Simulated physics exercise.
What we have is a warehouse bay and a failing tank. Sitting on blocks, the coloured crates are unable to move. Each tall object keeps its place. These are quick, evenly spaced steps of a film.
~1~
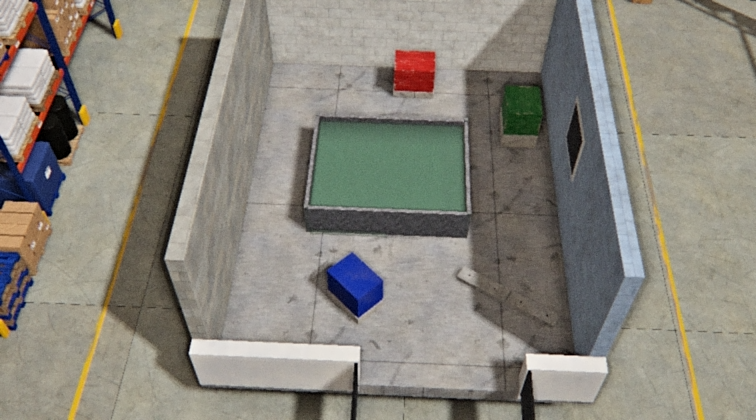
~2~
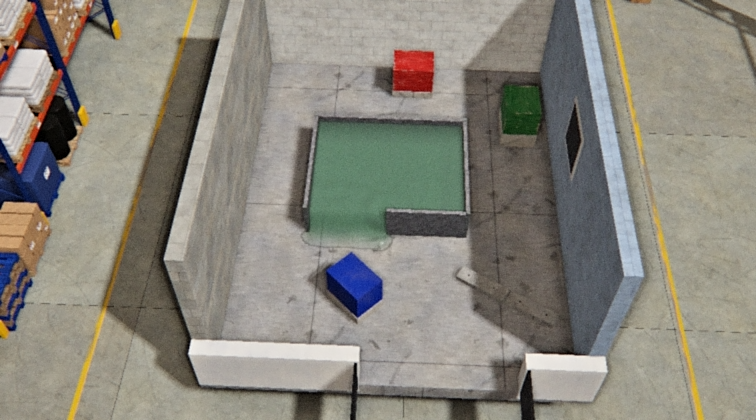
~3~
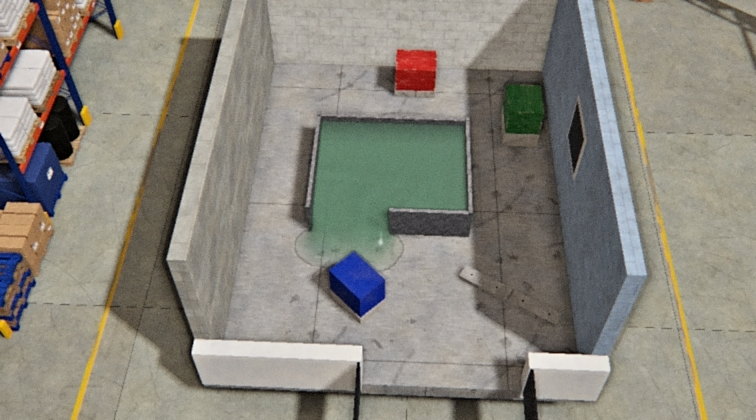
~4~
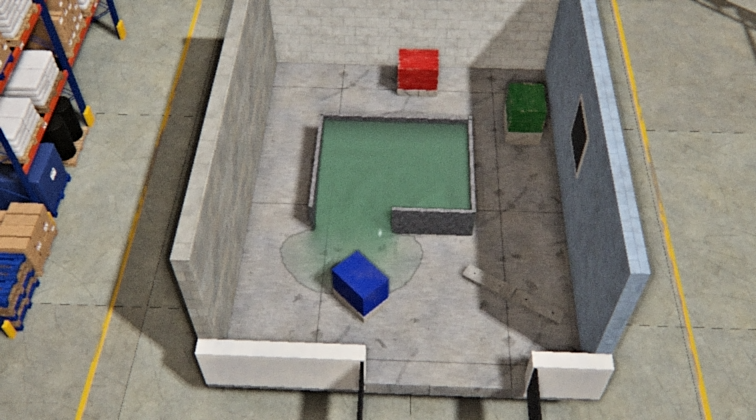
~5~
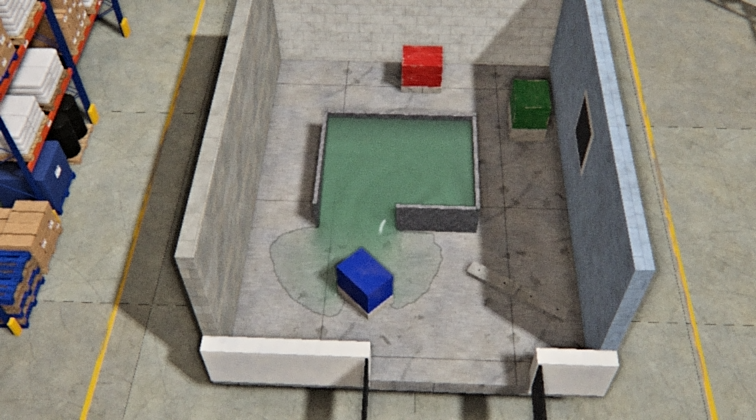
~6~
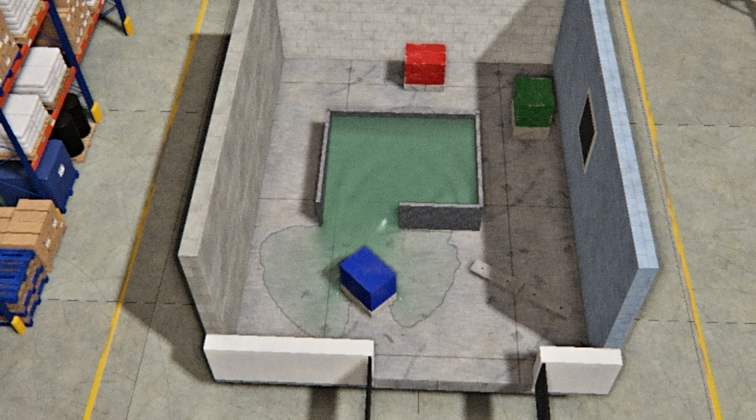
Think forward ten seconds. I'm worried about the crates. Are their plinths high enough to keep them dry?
As I see it, the blue crate is within reach of the water. The green crate is out of reach of the water. The red crate is out of reach of the water.
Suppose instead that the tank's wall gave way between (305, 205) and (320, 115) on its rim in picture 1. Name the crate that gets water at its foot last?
The green-painted one, by my reading.
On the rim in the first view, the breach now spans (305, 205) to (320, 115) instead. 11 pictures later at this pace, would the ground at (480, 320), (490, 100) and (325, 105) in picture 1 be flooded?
Obs. 1: Moisture-free; obs. 2: Moisture-free; obs. 3: Sodden.
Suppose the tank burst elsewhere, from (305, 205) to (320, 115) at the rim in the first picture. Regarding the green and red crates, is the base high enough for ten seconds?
Observed: Green stays clear; red is doused.
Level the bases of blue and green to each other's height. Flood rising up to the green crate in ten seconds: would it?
Green: Untouched.
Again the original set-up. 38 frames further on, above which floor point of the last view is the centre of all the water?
About (392, 236).
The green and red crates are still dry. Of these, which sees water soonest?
Answer: That's the one in green.
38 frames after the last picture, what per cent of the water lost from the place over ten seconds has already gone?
About 45 per cent.
A moment on, water covers 25 % of the floor; the blue crate water round its plinth, the green crate not reached, the red crate not reached.
Next, water covers 35 % of the floor; the blue crate water round its plinth, the green crate not reached, the red crate not reached.
Then, water covers 45 % of the floor; the blue crate water round its plinth, the green crate not reached, the red crate not reached.
Later, water covers 75 % of the floor; the blue crate water round its plinth, the green crate water round its plinth, the red crate not reached.
In the end, water covers 95 % of the floor; the blue crate was topped, the green crate stayed above the water, the red crate stayed above the water.
